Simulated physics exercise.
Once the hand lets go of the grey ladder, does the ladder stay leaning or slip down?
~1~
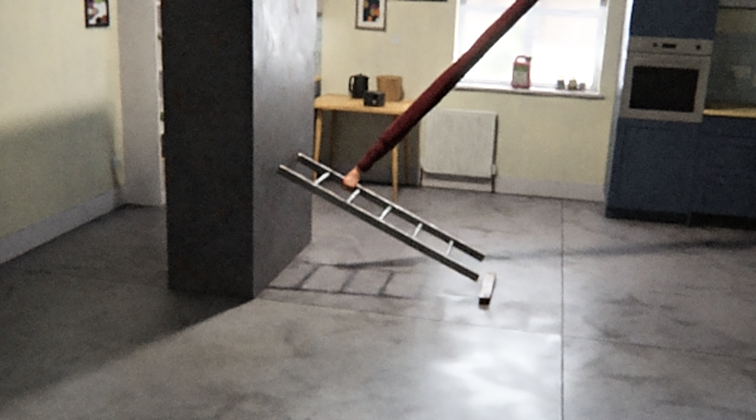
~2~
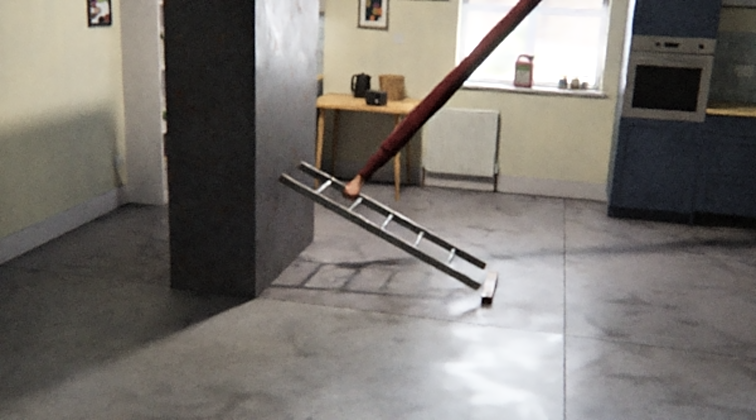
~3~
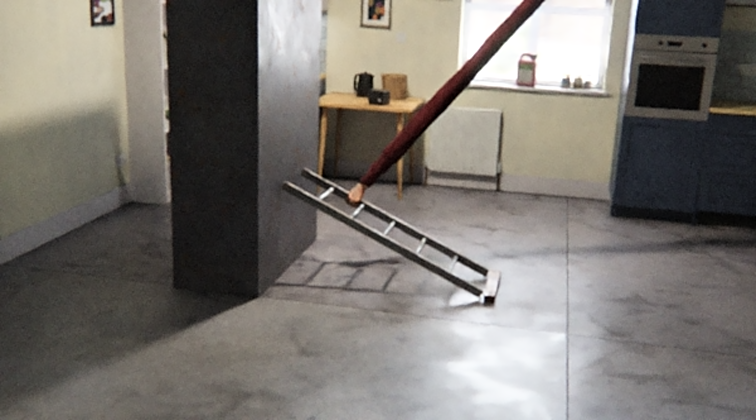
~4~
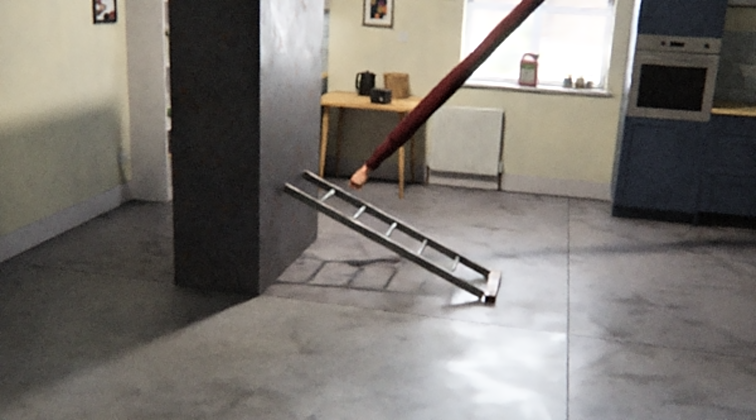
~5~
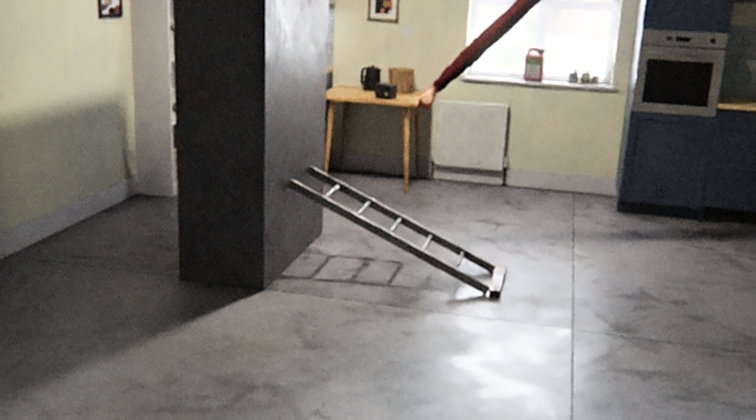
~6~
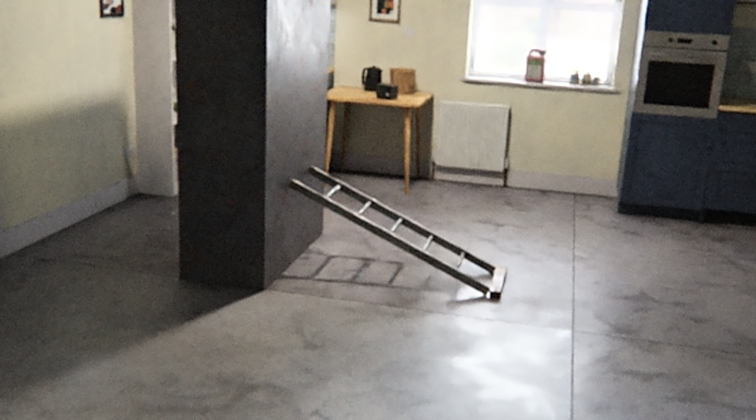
The grey ladder stays up, leaning at the same slant with its foot at the batten after the hand has gone.
